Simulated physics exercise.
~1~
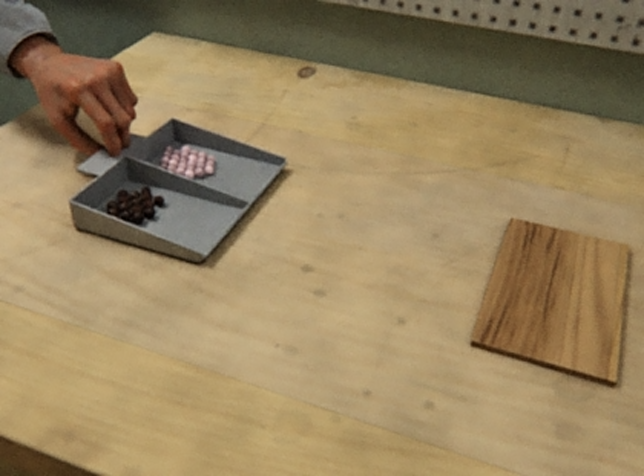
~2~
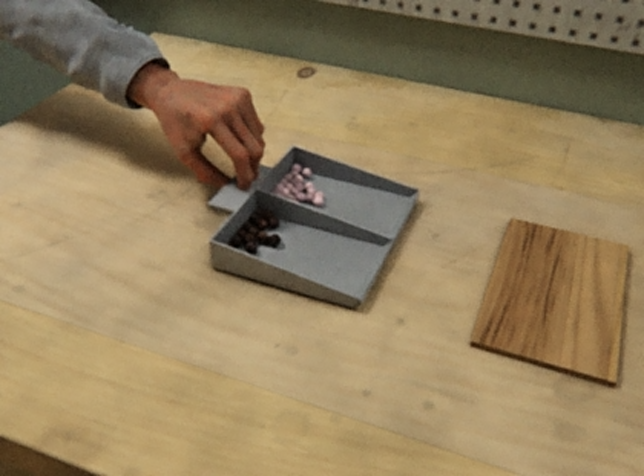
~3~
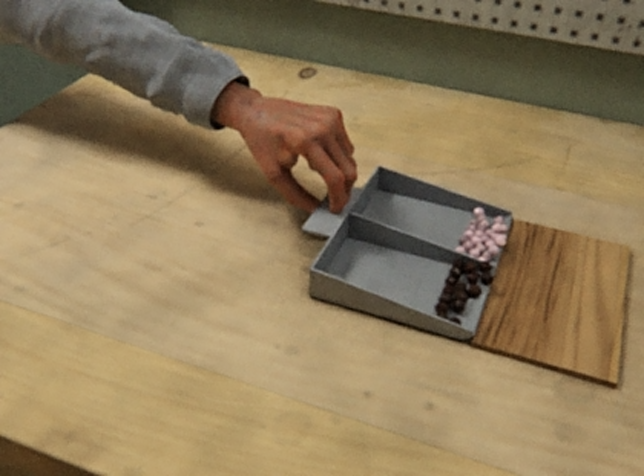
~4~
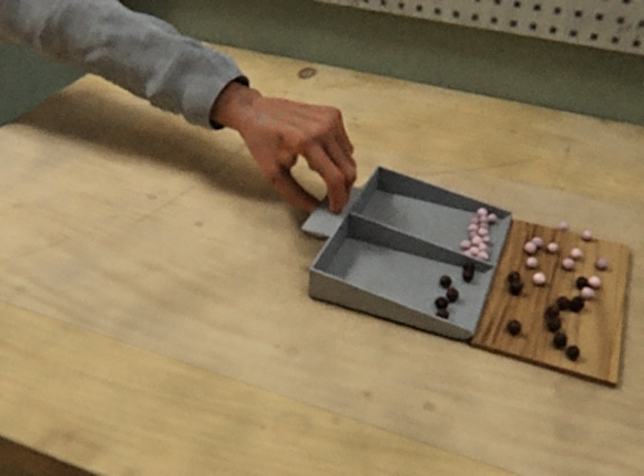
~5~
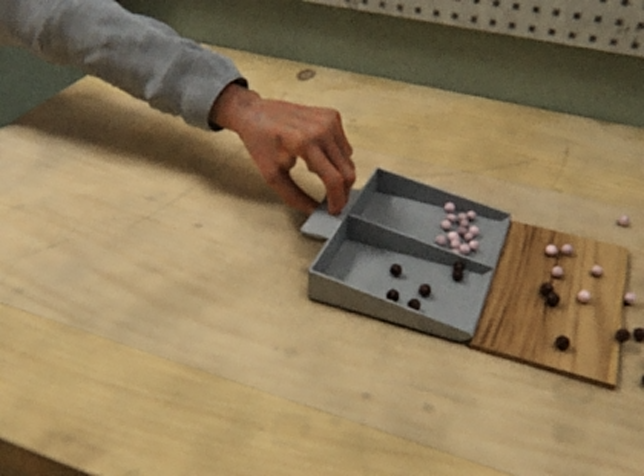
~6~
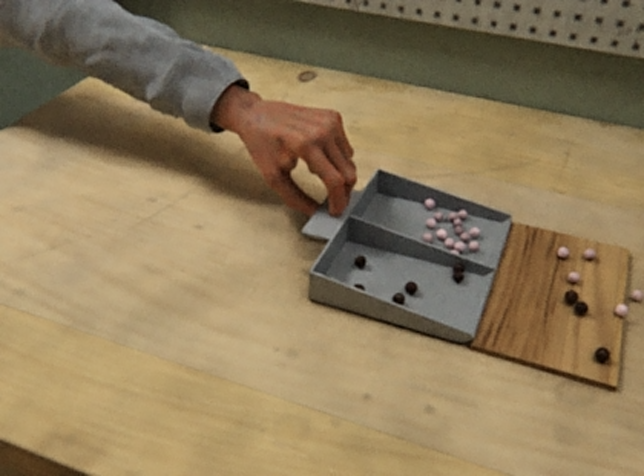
On a wooden counter, a hand pushing a divided grey tray right into a flat board, dark and pink beads partly spilling out.
